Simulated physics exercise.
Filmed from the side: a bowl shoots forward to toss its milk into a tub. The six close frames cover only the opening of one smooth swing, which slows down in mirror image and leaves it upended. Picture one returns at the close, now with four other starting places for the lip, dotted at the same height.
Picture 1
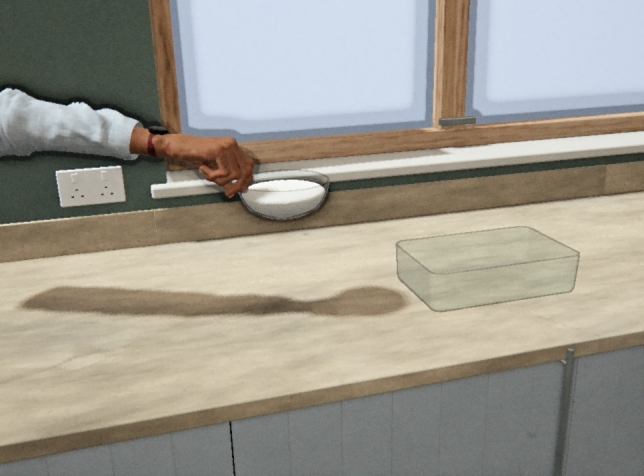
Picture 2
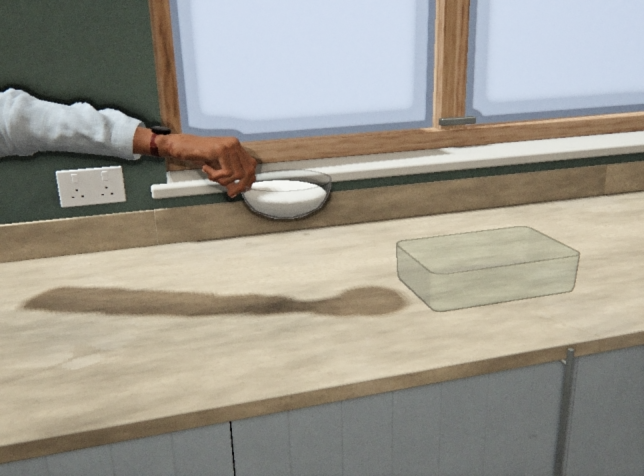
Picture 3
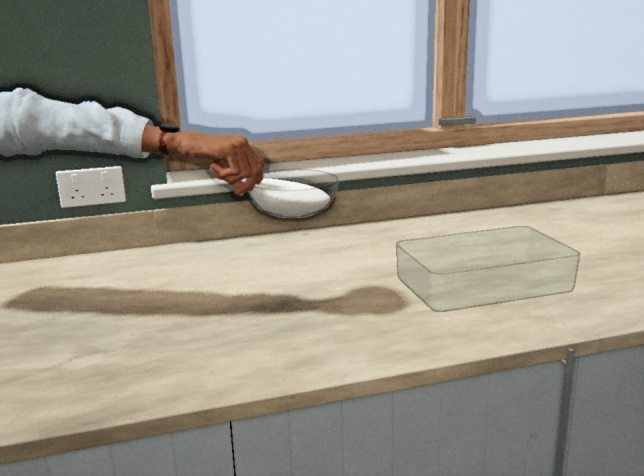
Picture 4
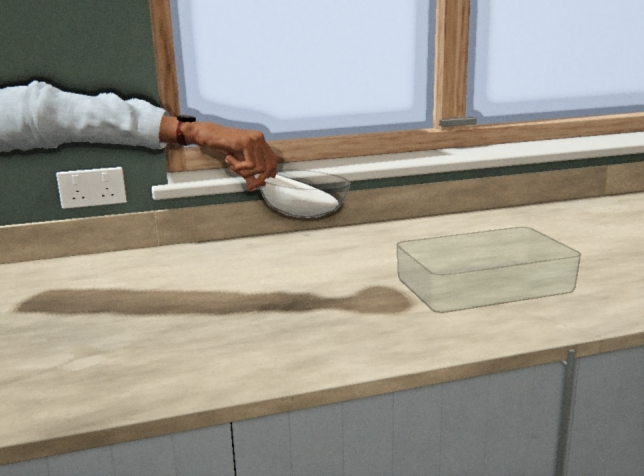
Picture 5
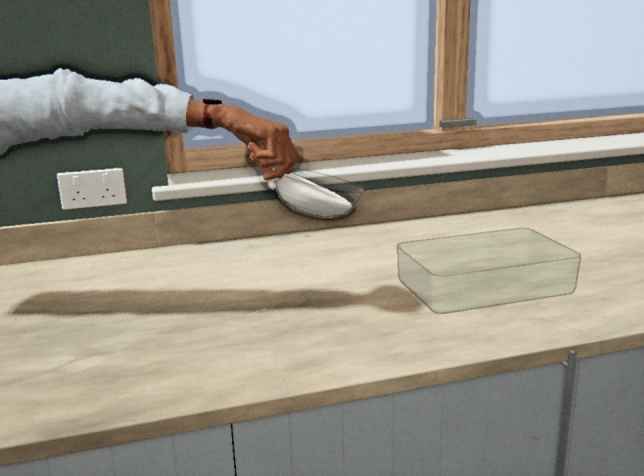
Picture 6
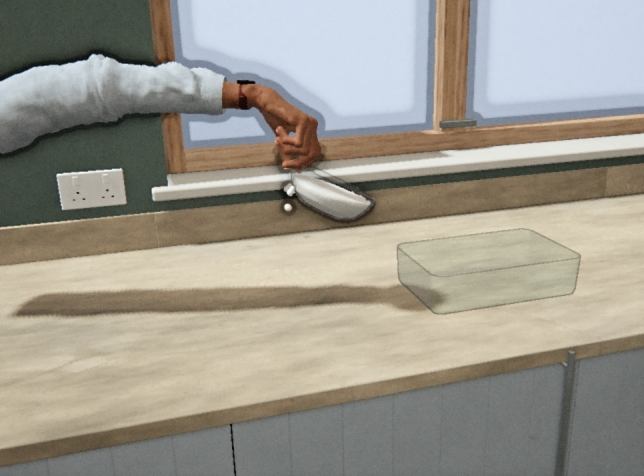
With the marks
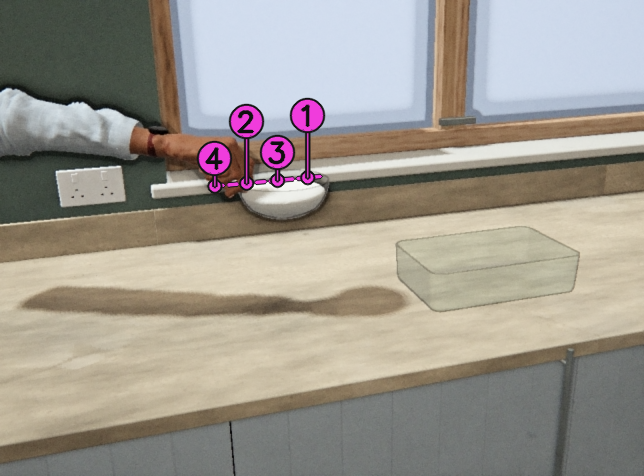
A clear bowl of white milk, gripped by a hand in a pale blue sleeve, moves rightward above a pale wooden kitchen worktop, seen from the side by a still camera. An empty, see-through greenish tub sits at right, below a wood-framed window, with a white socket on the dark green wall at left. The hand carries and tilts the bowl right-side down, and white drops slip off its left edge.
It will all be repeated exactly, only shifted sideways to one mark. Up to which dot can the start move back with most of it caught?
Take 1.
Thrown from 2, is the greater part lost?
Yes.
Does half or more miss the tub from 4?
Yes, that goes wrong.
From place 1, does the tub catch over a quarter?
Yes, it does.
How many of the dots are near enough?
One of the four.
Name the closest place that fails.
That is place 3.
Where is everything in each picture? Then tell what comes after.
Upright, lip at (325, 176); tub from (430, 312) to (572, 290); nothing has left yet, in the first picture.
Upright, lip at (328, 175); nothing has left yet, in the second picture.
Upright, lip at (335, 175); nothing has left yet, in the third picture.
Tipped about 6°, lip at (346, 179); milk is over the rim, down to (272, 178), in the fourth picture.
Tipped about 16°, lip at (360, 186); milk is over the rim, down to (271, 186), in the fifth picture.
Tipped about 29°, lip at (371, 196); milk is over the rim, down to (288, 209), in the sixth picture.
In magenta, 1 at (307, 177); 2 at (246, 183); 3 at (277, 180); 4 at (214, 186).
With 1, about 67 % lands in the tub, 26 % falls short and 7 % goes beside or beyond.
With 2, about 0 % lands in the tub, 99 % falls short.
With 3, about 17 % lands in the tub, 79 % falls short and 4 % goes beside or beyond.
With 4, about 0 % lands in the tub, 100 % falls short.
